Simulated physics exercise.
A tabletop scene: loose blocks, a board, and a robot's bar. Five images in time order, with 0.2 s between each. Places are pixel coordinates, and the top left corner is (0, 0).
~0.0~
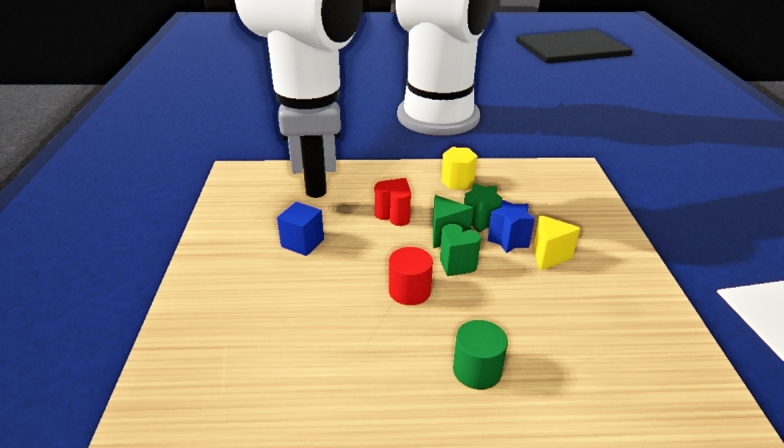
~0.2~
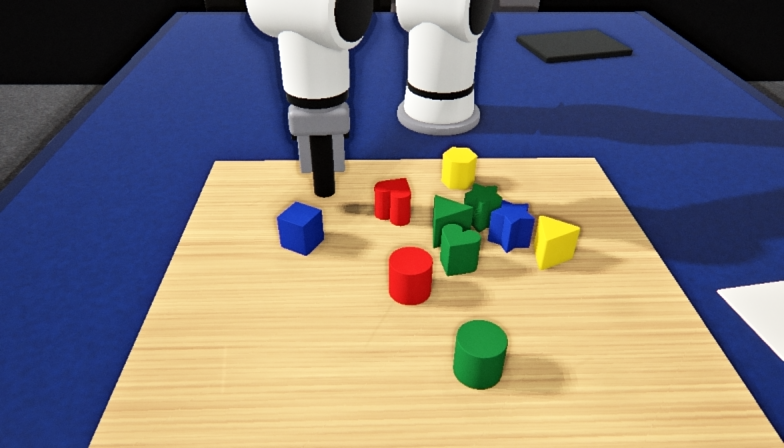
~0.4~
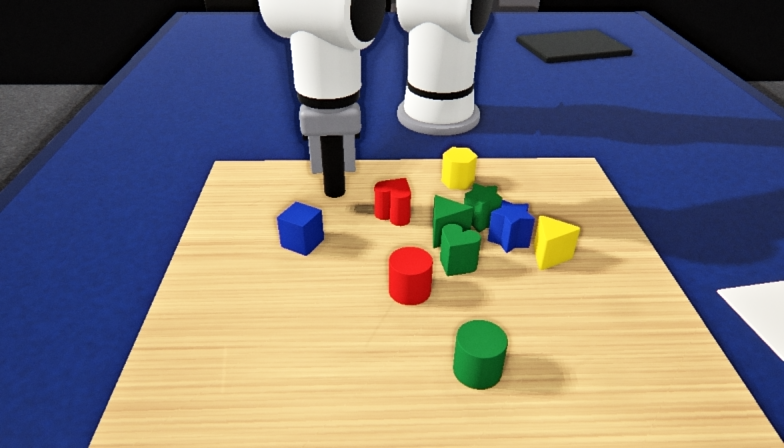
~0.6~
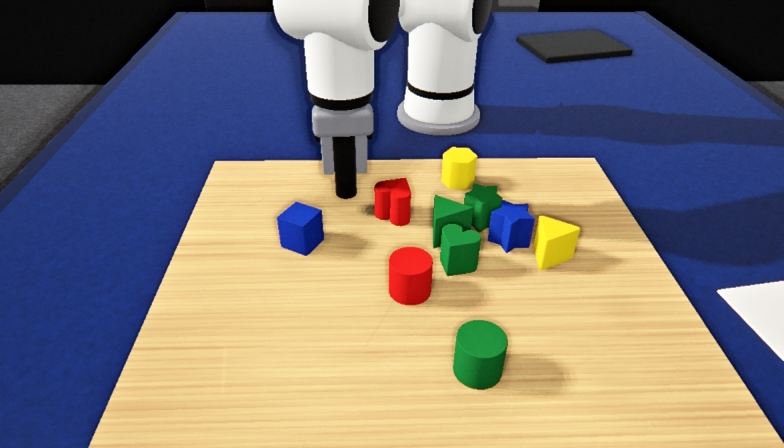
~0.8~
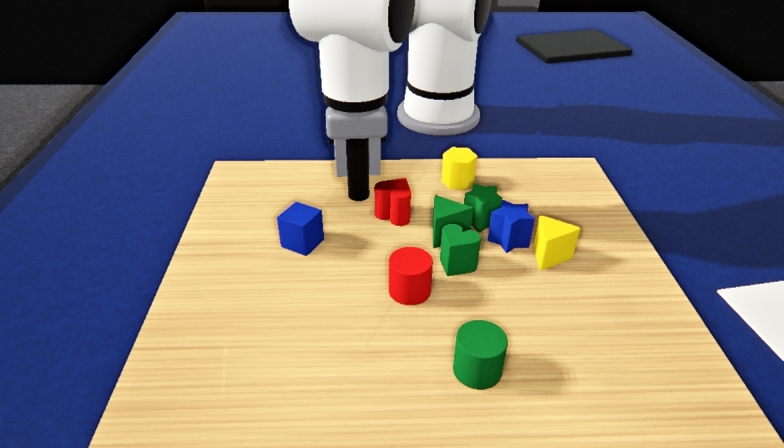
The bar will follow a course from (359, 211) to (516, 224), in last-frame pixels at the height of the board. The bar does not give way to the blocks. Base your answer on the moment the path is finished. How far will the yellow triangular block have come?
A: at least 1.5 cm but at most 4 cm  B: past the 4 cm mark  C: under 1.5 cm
The answer is A.
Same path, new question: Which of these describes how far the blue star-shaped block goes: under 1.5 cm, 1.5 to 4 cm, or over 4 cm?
Goes over 4 cm.
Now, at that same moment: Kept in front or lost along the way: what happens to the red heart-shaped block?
The red heart-shaped block won't leave the front of the bar.
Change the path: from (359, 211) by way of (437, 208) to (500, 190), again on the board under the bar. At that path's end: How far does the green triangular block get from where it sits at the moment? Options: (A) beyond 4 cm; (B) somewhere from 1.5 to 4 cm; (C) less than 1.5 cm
It's B.
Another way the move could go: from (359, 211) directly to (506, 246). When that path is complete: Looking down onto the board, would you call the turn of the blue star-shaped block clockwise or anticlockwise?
Anticlockwise, looking down.
What follows on the original path. One third of the way, bar (413, 201); red heart-shaped block (445, 192).
Two thirds of the way, bar (465, 205); red heart-shaped block (498, 197); green star-shaped block (527, 192), turned 35° anticlockwise; blue star-shaped block (528, 211), turned 65° clockwise; yellow triangular block (559, 230).
At the end, bar (519, 209); red heart-shaped block (554, 203), turned 15° clockwise; green star-shaped block (574, 190), turned 70° anticlockwise; blue star-shaped block (581, 220), turned 90° clockwise; yellow triangular block (578, 241), turned 60° clockwise.
